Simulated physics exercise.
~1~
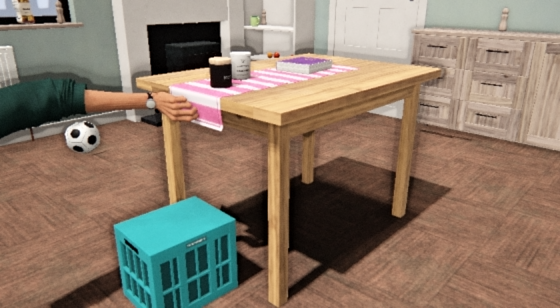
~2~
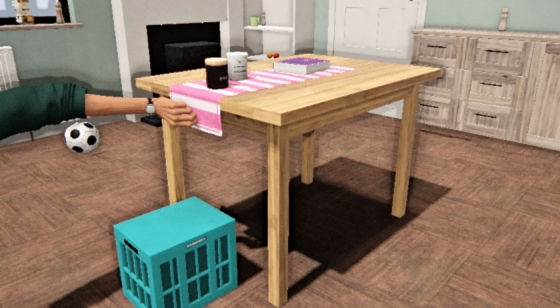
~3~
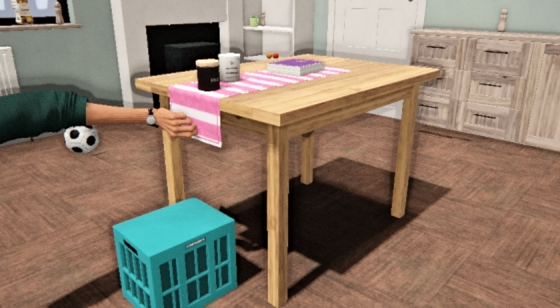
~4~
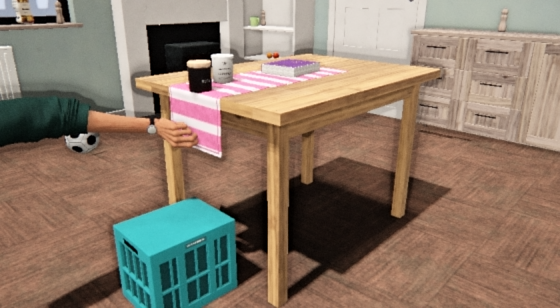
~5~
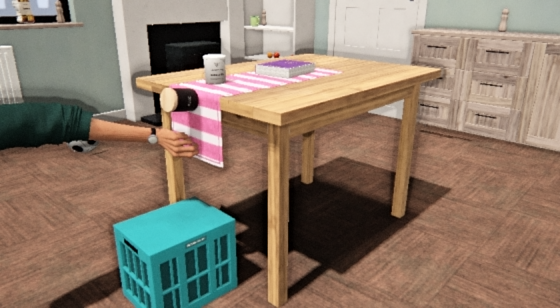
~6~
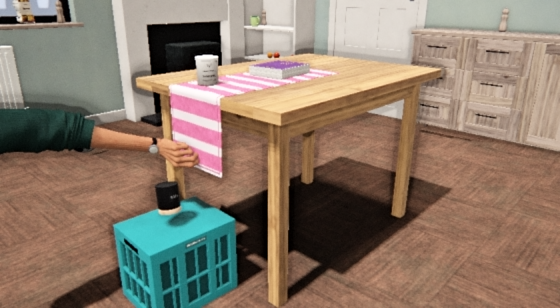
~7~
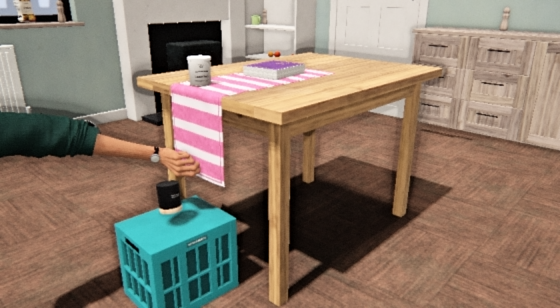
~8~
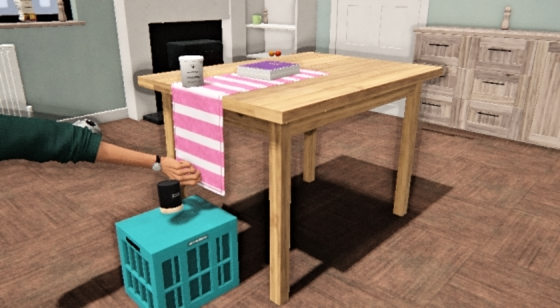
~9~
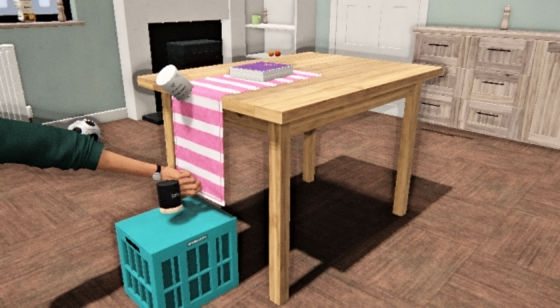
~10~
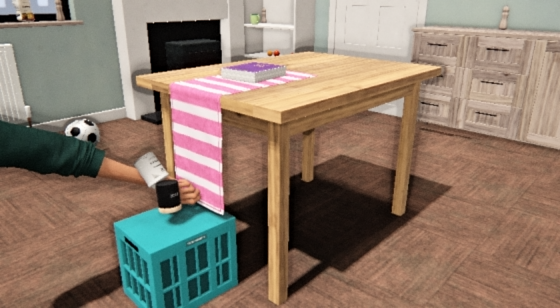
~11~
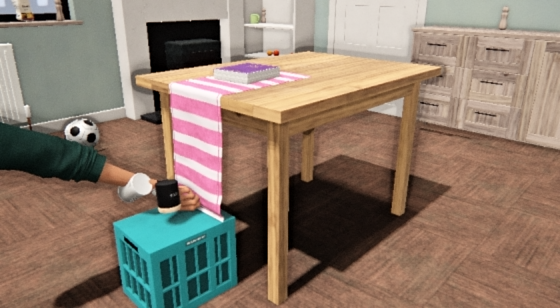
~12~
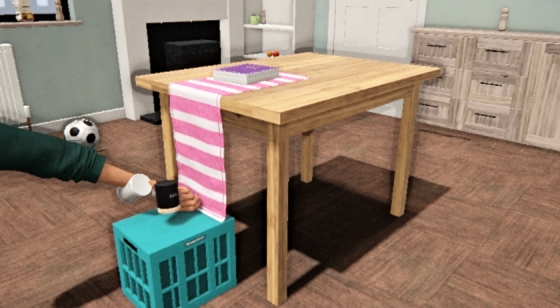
The clip shows a hand slowly pulling a pink striped towel down over the end of a wooden table, carrying a book along, as a black jar and then a white tin tip off the edge and end up by the hand at the turquoise crate below.
